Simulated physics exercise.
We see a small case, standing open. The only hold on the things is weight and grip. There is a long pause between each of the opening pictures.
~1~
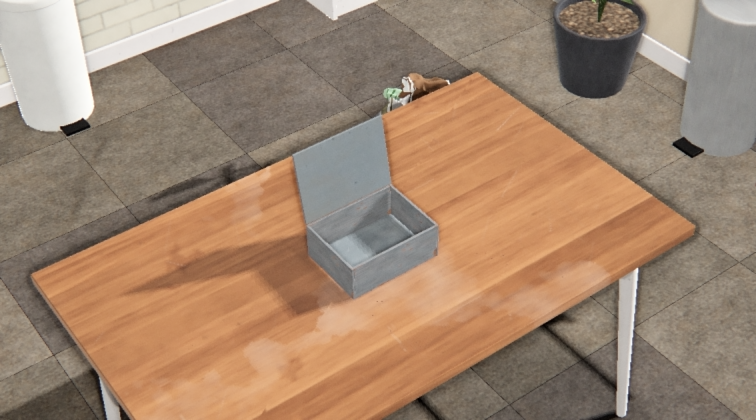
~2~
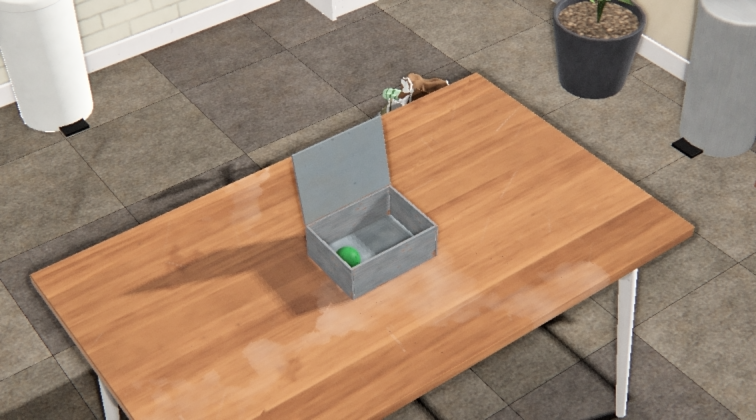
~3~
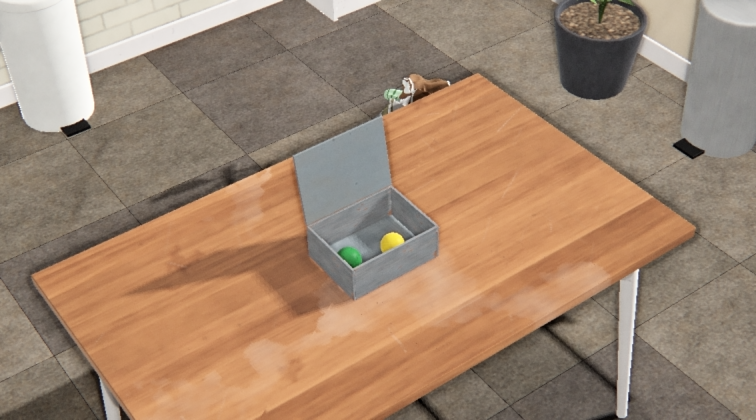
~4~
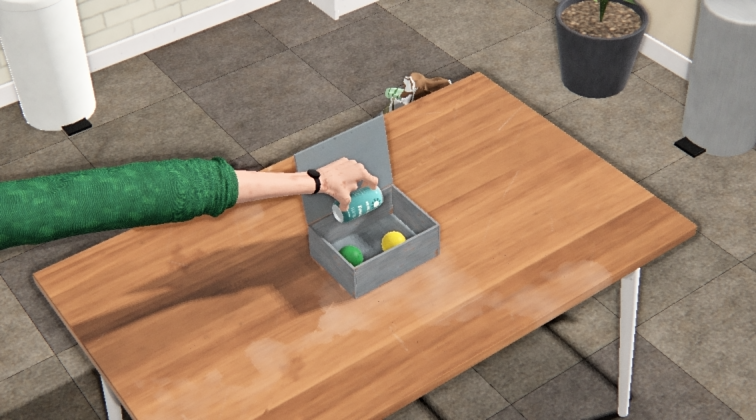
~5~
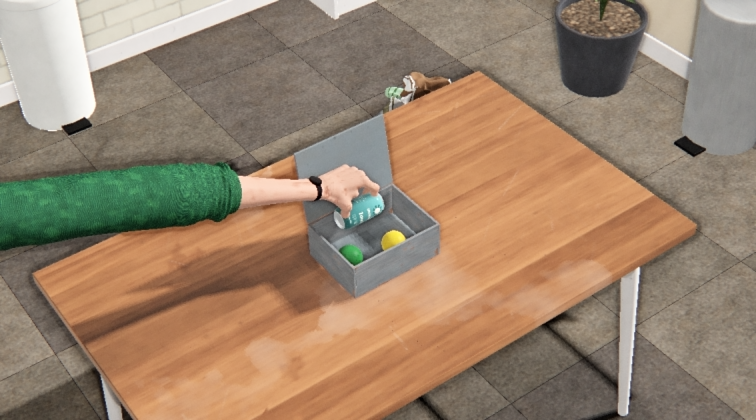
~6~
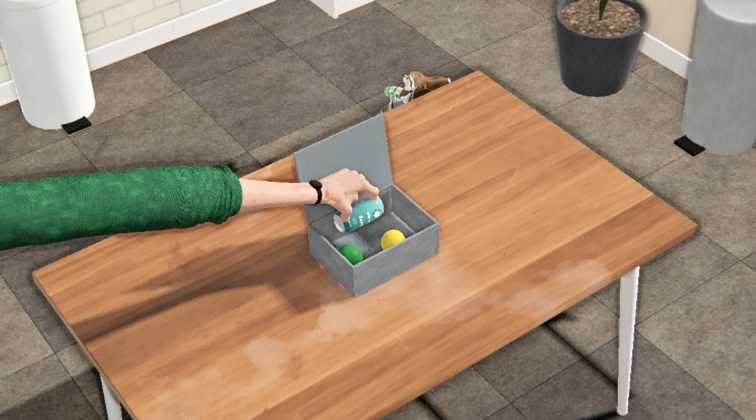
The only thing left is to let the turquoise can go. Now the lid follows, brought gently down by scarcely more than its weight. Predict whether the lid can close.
Prediction: The lid closes.
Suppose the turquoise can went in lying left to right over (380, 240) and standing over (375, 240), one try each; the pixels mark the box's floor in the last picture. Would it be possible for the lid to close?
On the first go the lid settles shut, and on the second go it remains open a bit.
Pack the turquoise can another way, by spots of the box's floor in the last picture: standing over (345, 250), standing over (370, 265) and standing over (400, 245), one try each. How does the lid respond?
In order: The lid gets blocked, then gets blocked, then fits down.
Then, 1.20 s later than the last frame, lid starting down; turquoise can moved about its own width near (356, 231); green ball moved a little.
Then, 1.70 s later than the last frame, lid 45° above the rim; turquoise can moved about its own width near (356, 231); green ball moved a little.
When it is over, lid shut; moved from the start, turquoise can; the other 2 as before. End places, in pixels of the last picture, turquoise can near (356, 231).
